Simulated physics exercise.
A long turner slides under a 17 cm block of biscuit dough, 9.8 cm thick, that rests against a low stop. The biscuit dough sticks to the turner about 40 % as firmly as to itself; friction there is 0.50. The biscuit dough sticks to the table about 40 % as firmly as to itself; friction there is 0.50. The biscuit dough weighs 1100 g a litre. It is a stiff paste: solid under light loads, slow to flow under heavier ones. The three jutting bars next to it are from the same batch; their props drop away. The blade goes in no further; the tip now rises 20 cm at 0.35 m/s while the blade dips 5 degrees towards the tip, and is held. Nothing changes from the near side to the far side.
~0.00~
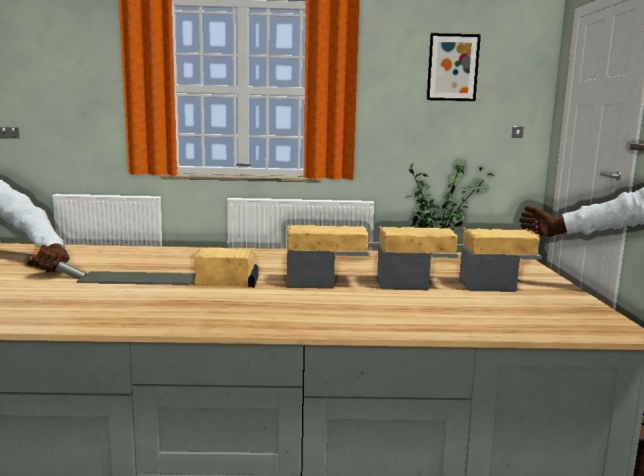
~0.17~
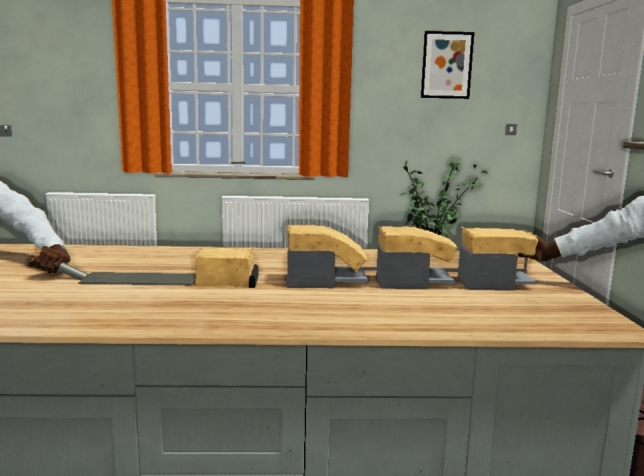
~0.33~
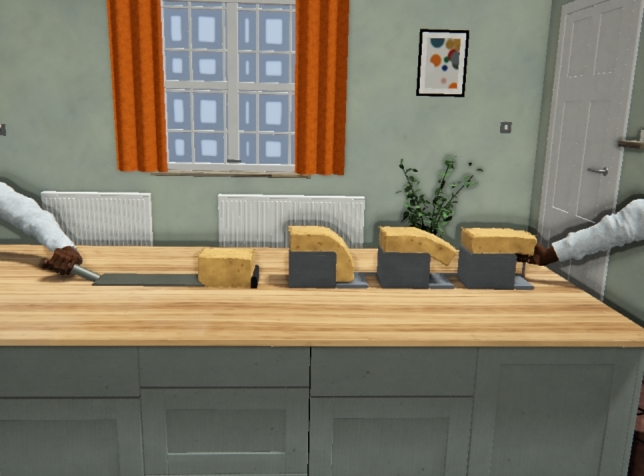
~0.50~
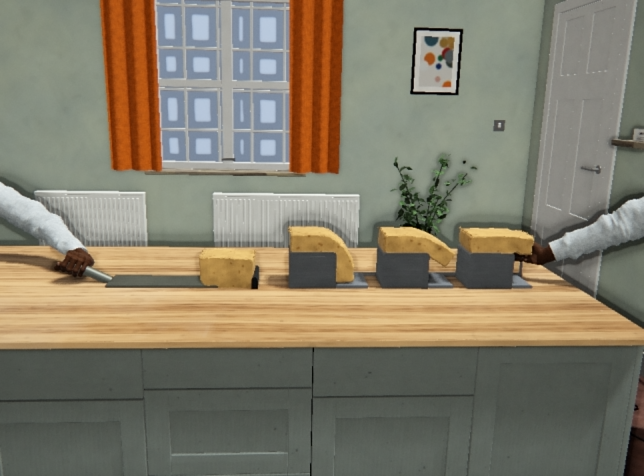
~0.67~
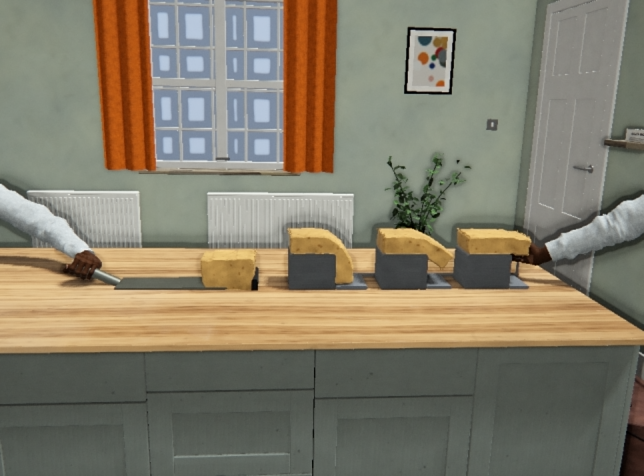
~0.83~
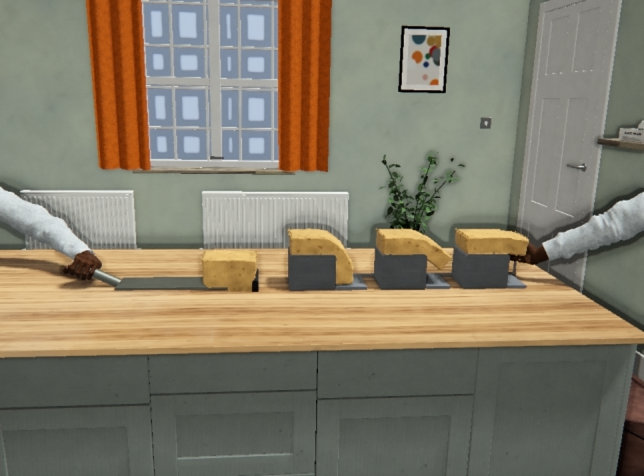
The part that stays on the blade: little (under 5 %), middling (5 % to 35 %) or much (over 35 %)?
Expect middling, that is 5 % to 35 %.
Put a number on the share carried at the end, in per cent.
Some 18 per cent.
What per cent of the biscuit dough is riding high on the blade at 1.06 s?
Some 25 per cent.
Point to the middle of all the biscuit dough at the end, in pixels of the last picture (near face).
Near (254, 268).
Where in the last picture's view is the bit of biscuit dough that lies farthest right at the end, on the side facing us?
At about (276, 285).
After 1.06 s, the tip is 8.3 cm up.
After 1.33 s, the tip is 18 cm up.
After 1.60 s, the tip is 20 cm up and 19 % is riding high on the blade.
After 1.86 s, the tip is 20 cm up and 18 % is riding high on the blade.
After 1.96 s, at the end, the tip is 20 cm up and 18 % is riding high on the blade.
